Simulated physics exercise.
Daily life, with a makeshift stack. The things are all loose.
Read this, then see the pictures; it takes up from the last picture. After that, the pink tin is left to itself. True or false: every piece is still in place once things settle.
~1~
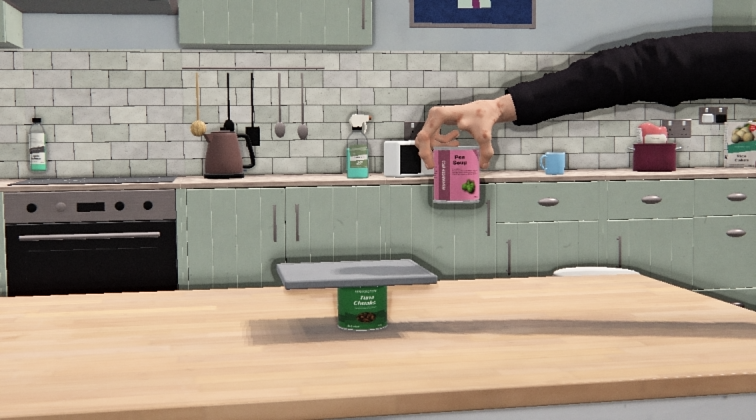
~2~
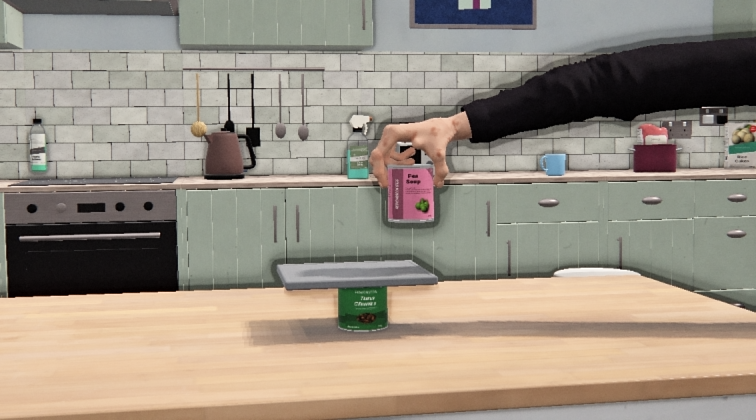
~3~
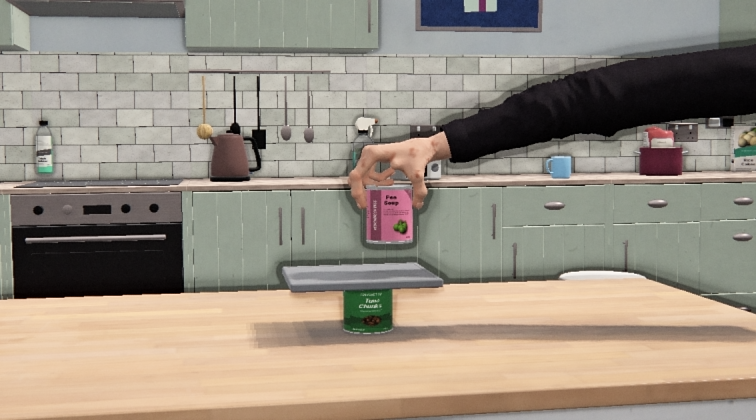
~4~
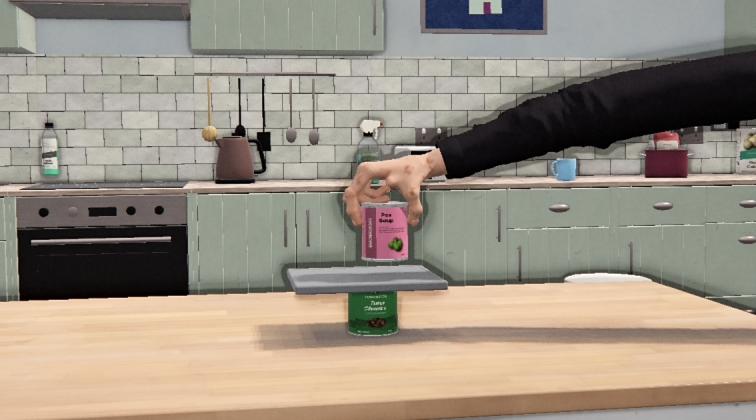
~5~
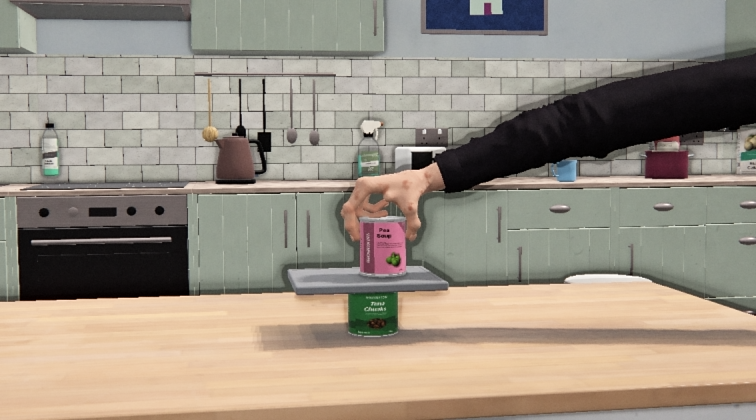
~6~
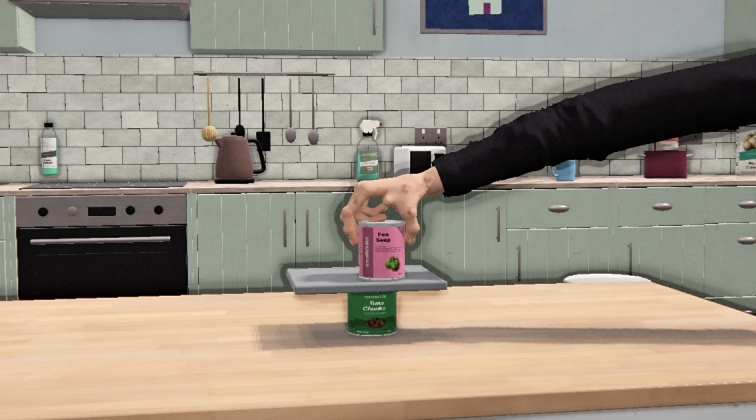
True.
Then, 0.10 s on from there, no change.
Then, 0.40 s on from there, pink tin resting near (382, 250).
In the end, all 3 unmoved. At the end, from the last picture's camera, pink tin near (382, 250). The stack keeps its balance.
